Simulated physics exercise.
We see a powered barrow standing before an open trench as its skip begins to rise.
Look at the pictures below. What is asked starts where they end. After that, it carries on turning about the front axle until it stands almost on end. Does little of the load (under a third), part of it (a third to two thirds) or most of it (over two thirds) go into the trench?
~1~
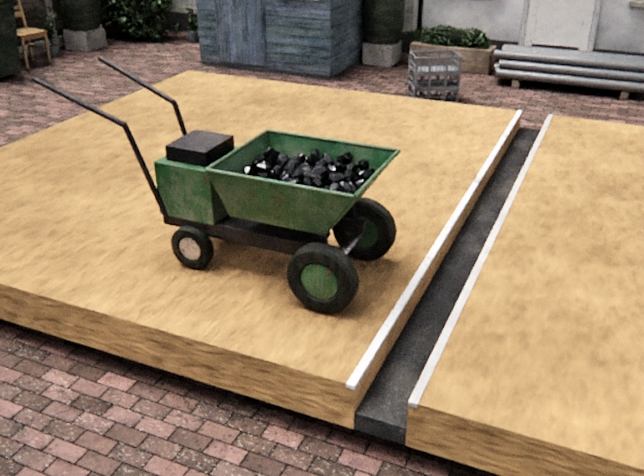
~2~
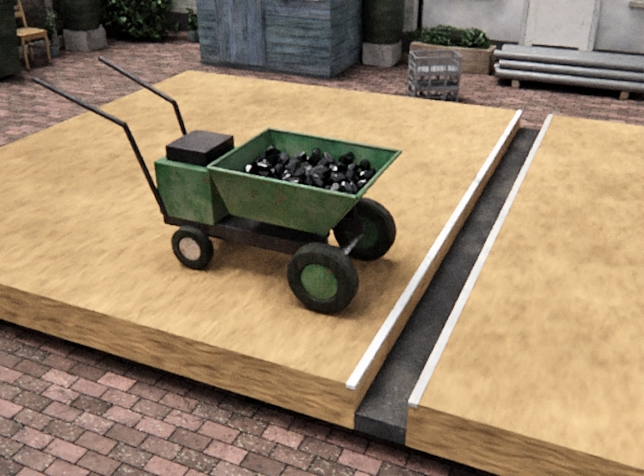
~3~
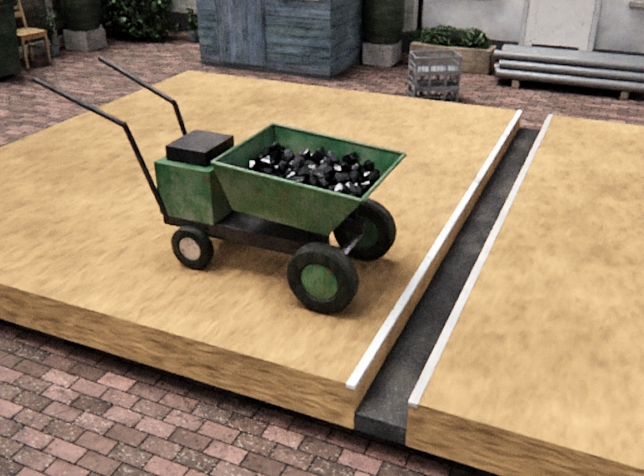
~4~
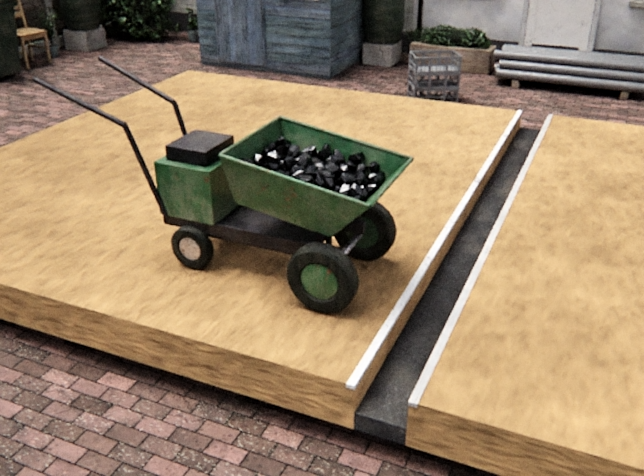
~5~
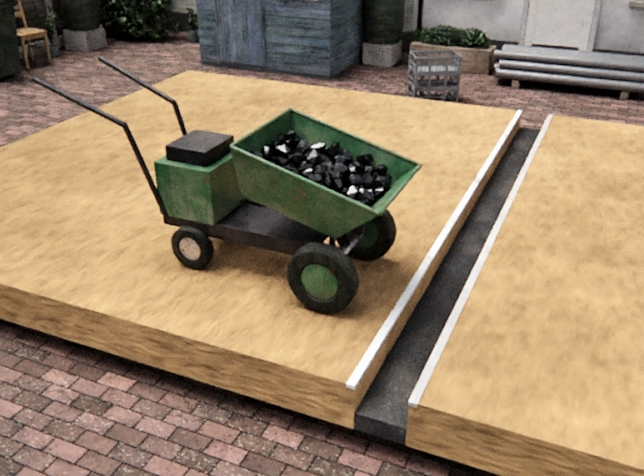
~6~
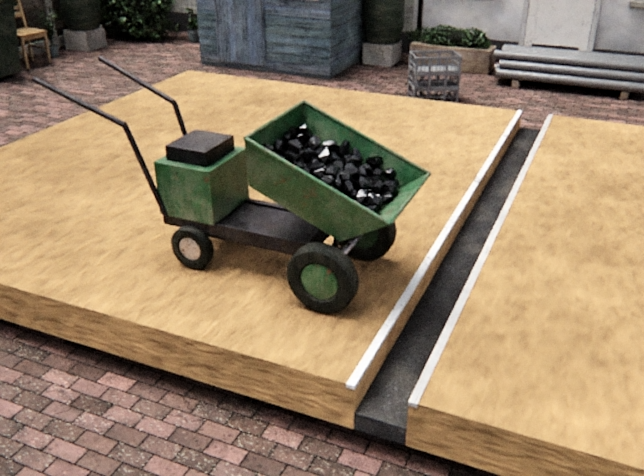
Part of it goes into the trench.
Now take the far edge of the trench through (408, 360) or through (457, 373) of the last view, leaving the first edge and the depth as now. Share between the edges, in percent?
Around 0 percent first, around 90 percent second.
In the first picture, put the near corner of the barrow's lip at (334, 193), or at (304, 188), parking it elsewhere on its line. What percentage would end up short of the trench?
First try: Some 0 %; second try: 10 %.
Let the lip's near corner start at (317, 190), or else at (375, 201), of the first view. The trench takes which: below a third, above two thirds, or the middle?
Well, for the first stop the answer is over two thirds, and for the second it is under a third.
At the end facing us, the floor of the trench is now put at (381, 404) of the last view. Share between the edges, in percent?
It comes to 30 per cent or so.
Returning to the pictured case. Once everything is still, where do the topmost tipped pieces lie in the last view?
Summit once settled: About (470, 299).
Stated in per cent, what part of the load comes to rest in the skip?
It comes out at some 10 in a hundred.
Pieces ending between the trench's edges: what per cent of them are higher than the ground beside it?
Share: Around 15 %.
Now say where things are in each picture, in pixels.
The first picture shows lip of the skip (354, 197), level; top of the load (306, 174), lumps of coal; first edge of the trench (372, 350); far edge (431, 366), the trench under half as wide as the skip, and about half as deep as wide.
The second picture shows lip of the skip (356, 198), tipped barely; top of the load (308, 173).
The third picture shows lip of the skip (362, 201), tipped barely; top of the load (299, 164).
The fourth picture shows lip of the skip (369, 206), tipped a little; top of the load (290, 163).
The fifth picture shows lip of the skip (379, 214), tipped clearly; top of the load (282, 152).
The sixth picture shows lip of the skip (390, 224), tipped clearly; top of the load (294, 146); first edge of the trench (372, 350); far edge (431, 366).
Just after the last frame, skip tipped steeply; every one in the skip.
A moment on, skip tipped right over; the larger part in the skip; about a tenth in or heaped over the trench; about a tenth beyond it; just a few falling.
Further on, skip tipped right over; roughly a quarter in the skip; roughly a quarter in or heaped over the trench; roughly half beyond it.
When it is over, skip tipped right over; about a tenth in the skip; roughly a third in or heaped over the trench; roughly half beyond it.
